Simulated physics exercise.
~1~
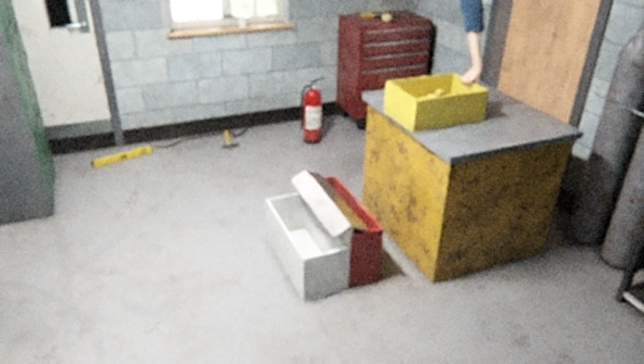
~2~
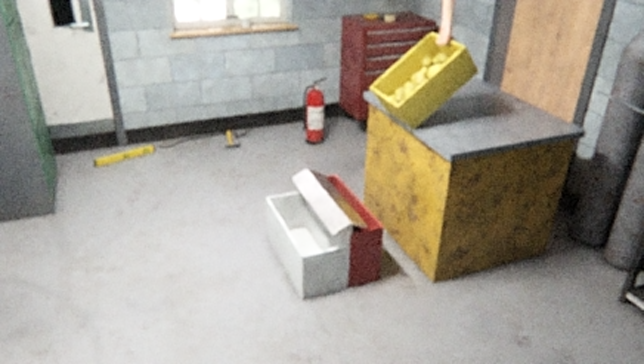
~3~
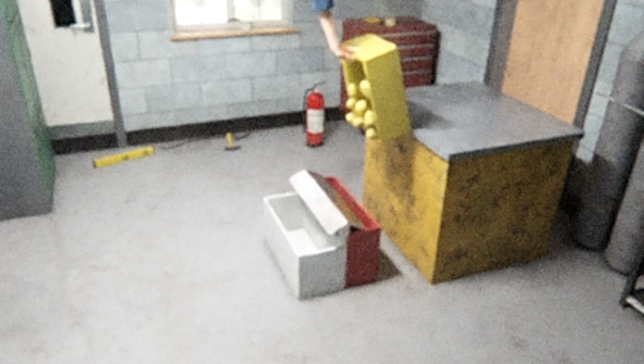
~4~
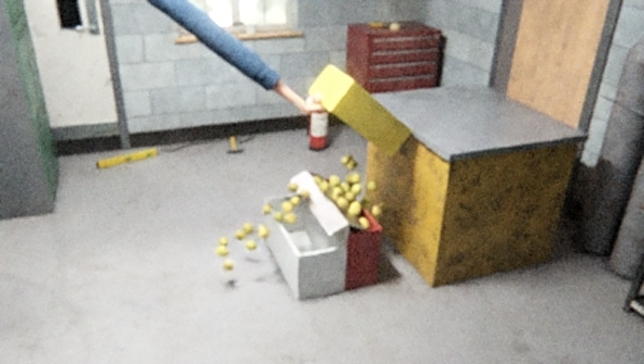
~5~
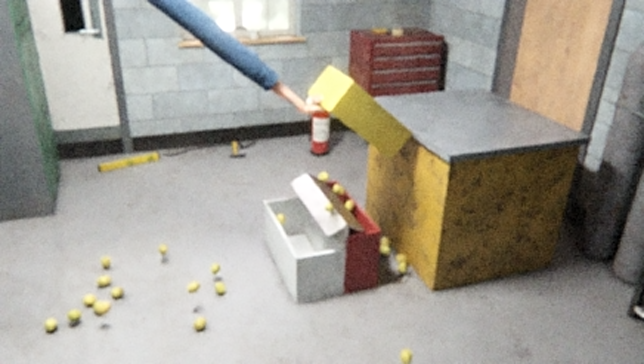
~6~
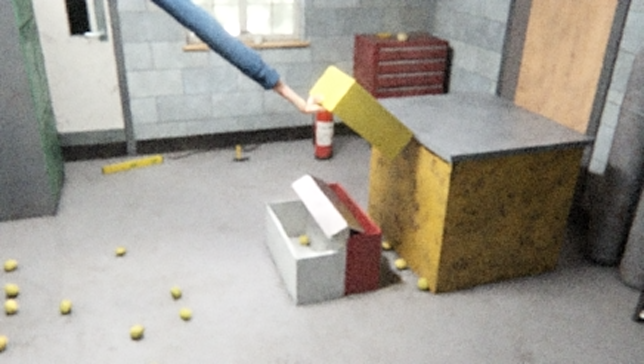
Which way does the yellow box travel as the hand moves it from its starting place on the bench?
The yellow box moves to the left, from the bench top out past the bench's edge above the trough and bin.
